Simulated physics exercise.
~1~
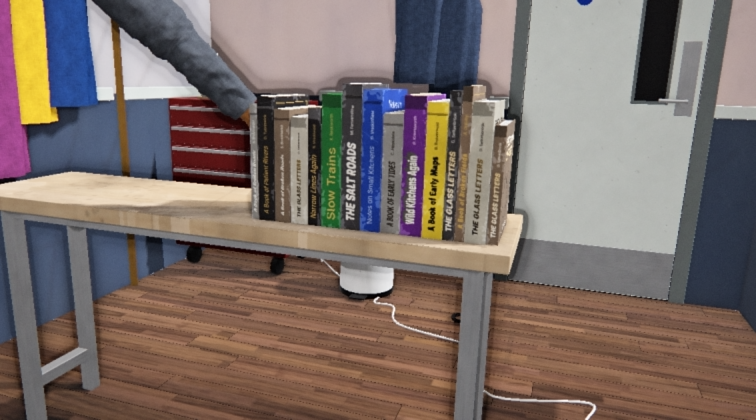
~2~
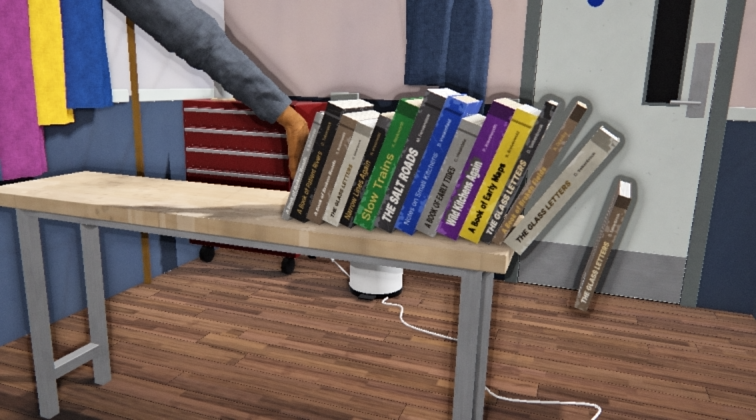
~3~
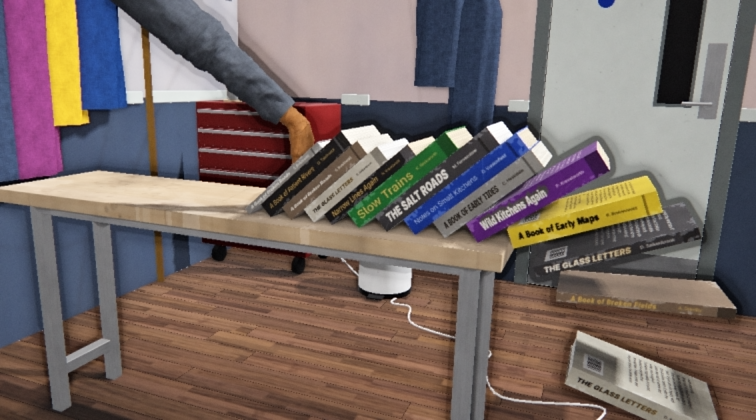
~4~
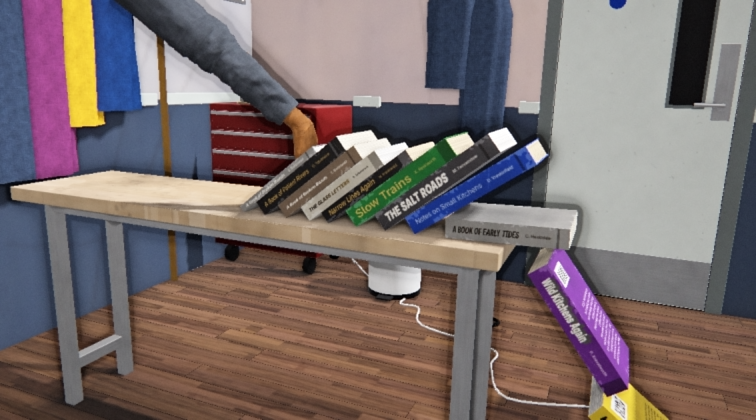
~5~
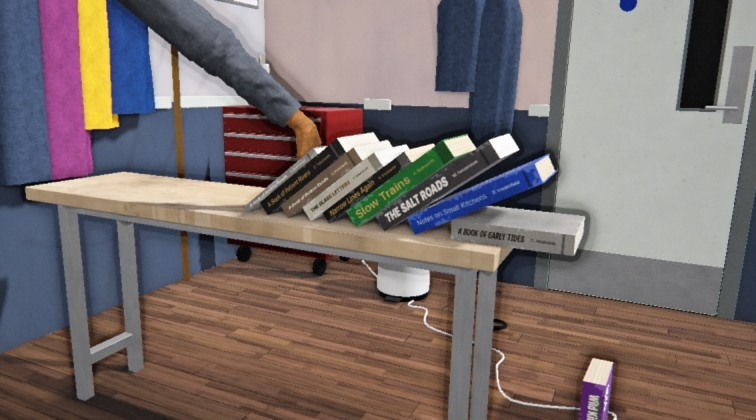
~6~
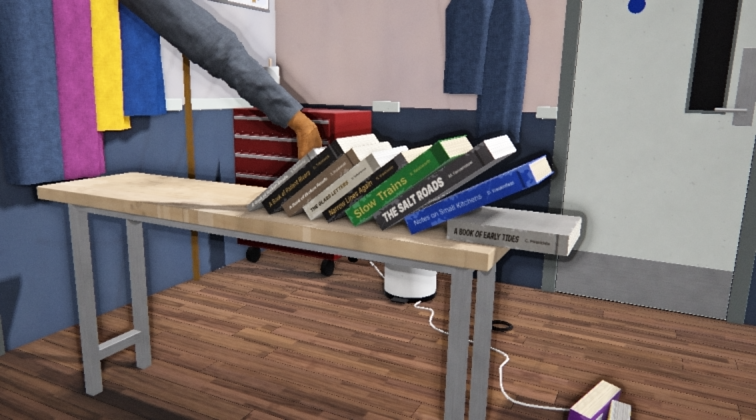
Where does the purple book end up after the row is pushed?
The purple book goes over the right end of the table and ends up down on the floor.
